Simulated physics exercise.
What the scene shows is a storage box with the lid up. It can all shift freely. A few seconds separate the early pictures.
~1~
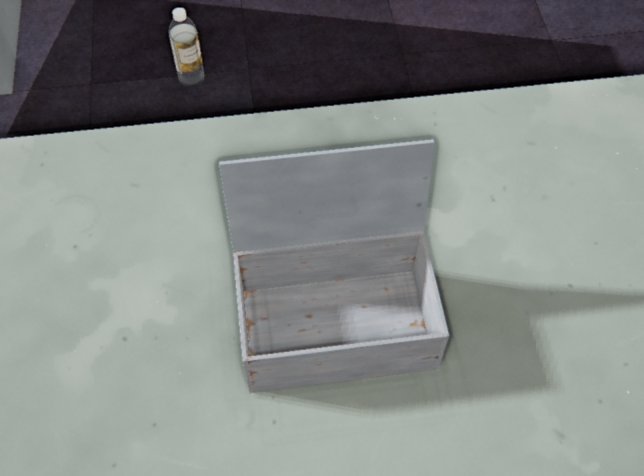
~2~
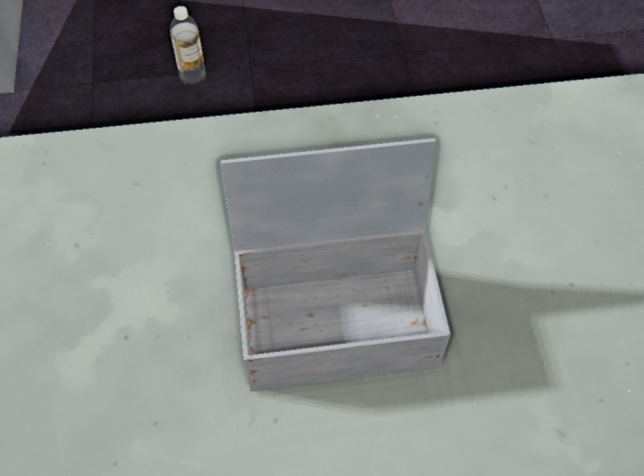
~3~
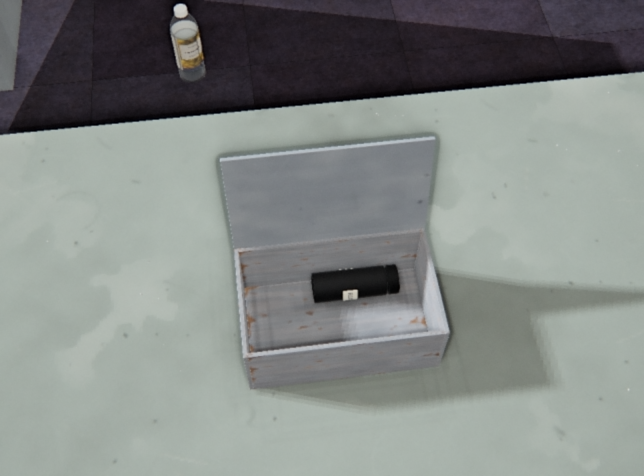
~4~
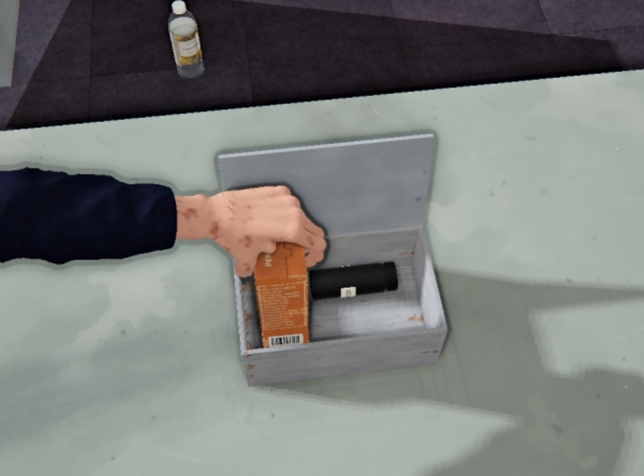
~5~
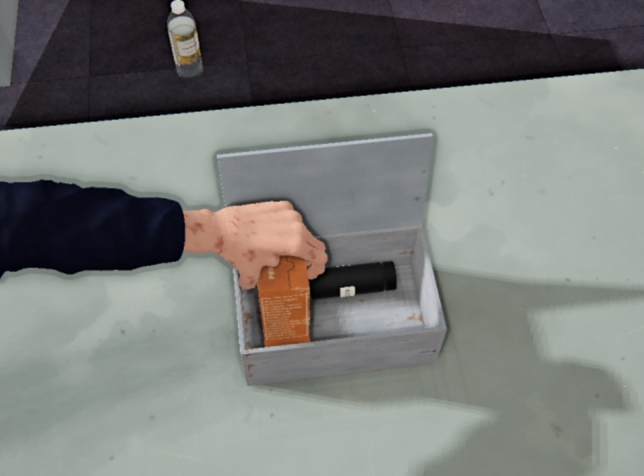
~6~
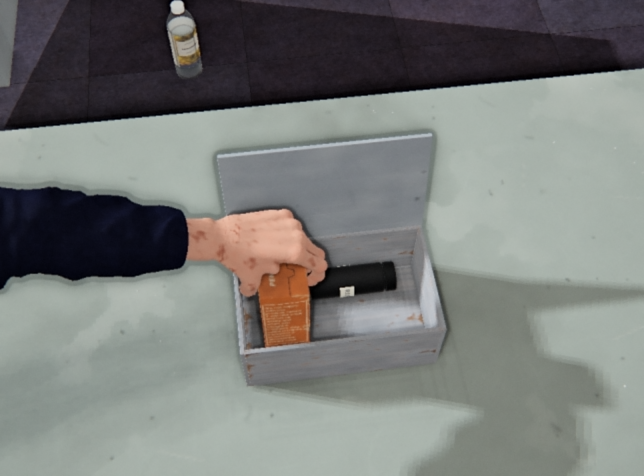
A hand lowering an orange carton into an open grey box, beside a black cylindrical container that appeared there earlier.
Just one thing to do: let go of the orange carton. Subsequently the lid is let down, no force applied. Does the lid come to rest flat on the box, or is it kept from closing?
The lid is kept from closing.
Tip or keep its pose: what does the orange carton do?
Simply put, it remains unturned.
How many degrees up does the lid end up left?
Roughly 55°.
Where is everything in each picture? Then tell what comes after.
In the first picture, the last thing is not in view yet.
In the second picture, the last thing is not in view yet.
In the third picture, the last thing is not in view yet; black shaker (355, 283).
In the fourth picture, still above its spot; orange carton (282, 298); black shaker (353, 281).
In the fifth picture, still above its spot; orange carton (284, 308); black shaker (352, 280).
In the sixth picture, put in, still held; orange carton (285, 314); black shaker (352, 280).
Then, 1.30 s later than the last frame, lid 77° above the rim.
Then, 2.10 s later than the last frame, lid 54° above the rim.
When it is over, lid 54° above the rim; both as before. End places, in pixels of the last picture, orange carton near (285, 314).
